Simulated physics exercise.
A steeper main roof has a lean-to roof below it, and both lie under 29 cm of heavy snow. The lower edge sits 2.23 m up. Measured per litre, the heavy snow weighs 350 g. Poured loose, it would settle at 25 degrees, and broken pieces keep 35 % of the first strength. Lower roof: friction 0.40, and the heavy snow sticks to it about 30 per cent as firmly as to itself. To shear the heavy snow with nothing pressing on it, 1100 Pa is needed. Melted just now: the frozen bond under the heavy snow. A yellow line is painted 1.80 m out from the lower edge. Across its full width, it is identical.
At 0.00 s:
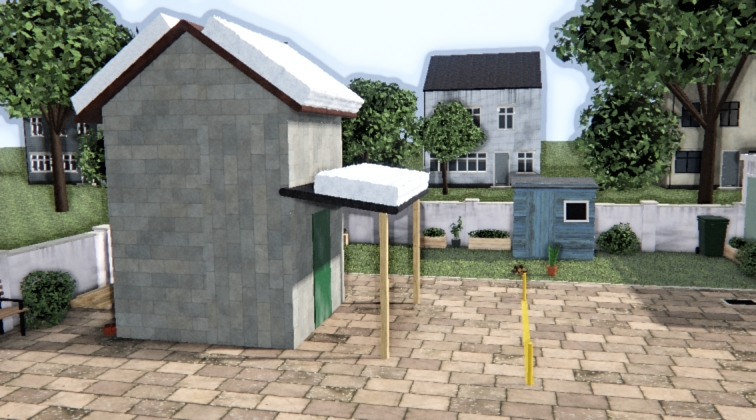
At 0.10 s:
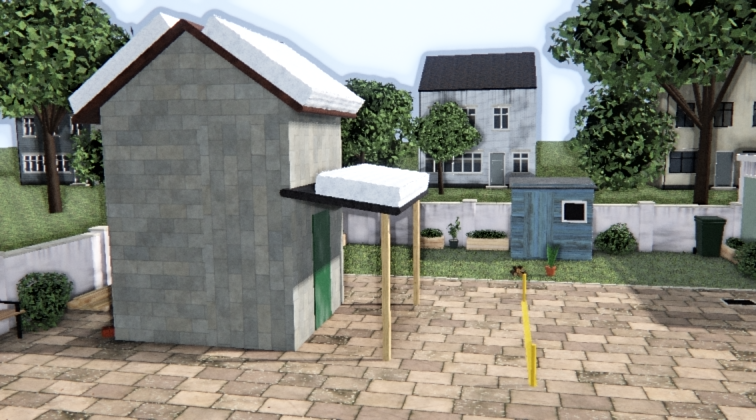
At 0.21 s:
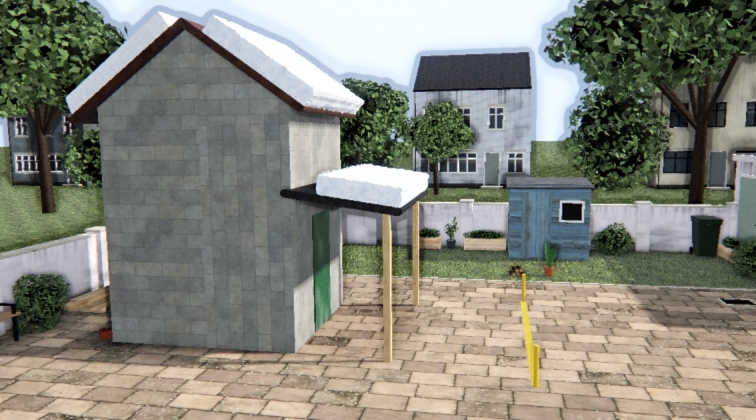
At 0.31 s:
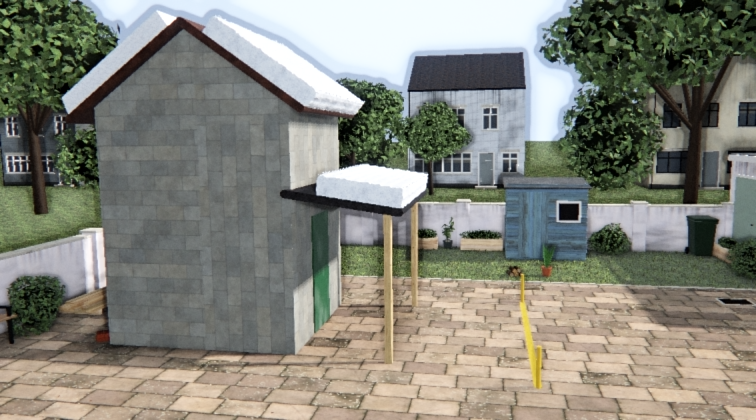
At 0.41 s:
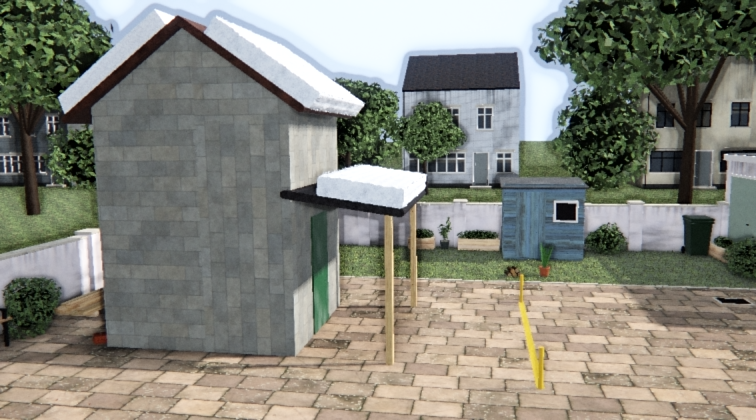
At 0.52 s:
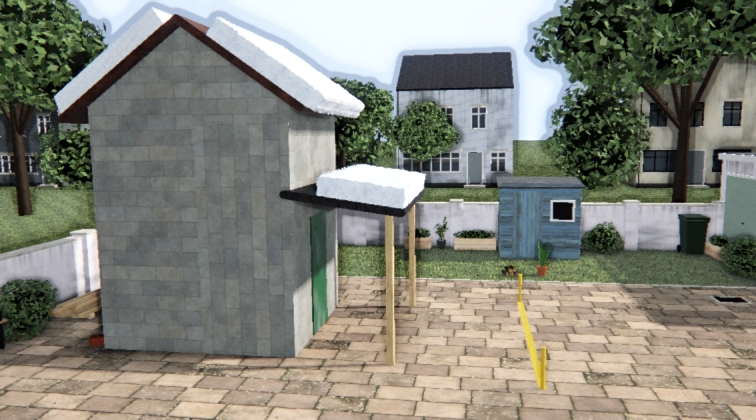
At the start, thick white snow lies on the steep roof of a grey block building and on the lower roof beside it, with a yellow line on the paving. As the view drifts slightly, the snow on the upper roof's right slope creeps down in one piece, slightly overhanging the edge.
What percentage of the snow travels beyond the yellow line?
About 0 %.
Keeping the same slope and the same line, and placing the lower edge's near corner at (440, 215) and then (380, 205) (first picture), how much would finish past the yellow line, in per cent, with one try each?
I'd expect around 0 percent the first time and around 1 percent the second.
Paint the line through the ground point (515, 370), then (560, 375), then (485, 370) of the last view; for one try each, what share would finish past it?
First try around 3 per cent, second around 0 per cent, third around 6 per cent.
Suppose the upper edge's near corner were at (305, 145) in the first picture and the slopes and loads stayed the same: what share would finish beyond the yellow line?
0 %.
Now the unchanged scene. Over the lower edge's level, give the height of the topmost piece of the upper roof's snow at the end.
About 0.9 m above the lower edge.
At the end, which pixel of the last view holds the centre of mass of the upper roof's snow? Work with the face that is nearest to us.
I'd put it at around pixel (406, 263).
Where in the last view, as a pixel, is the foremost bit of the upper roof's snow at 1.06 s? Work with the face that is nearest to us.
Look roughly at (357, 171).
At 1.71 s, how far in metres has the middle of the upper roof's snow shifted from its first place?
I'd say close to 2.0 m.
After 1.06 s, none is below the lower edge and 0 % is past the line.
After 1.71 s, none is below the lower edge and 0 % is past the line.
After 2.35 s, 11 % is below the lower edge and 0 % is past the line.
After 3.00 s, 36 % is below the lower edge and 0 % is past the line.
After 3.50 s, 36 % is below the lower edge and 0 % is past the line.
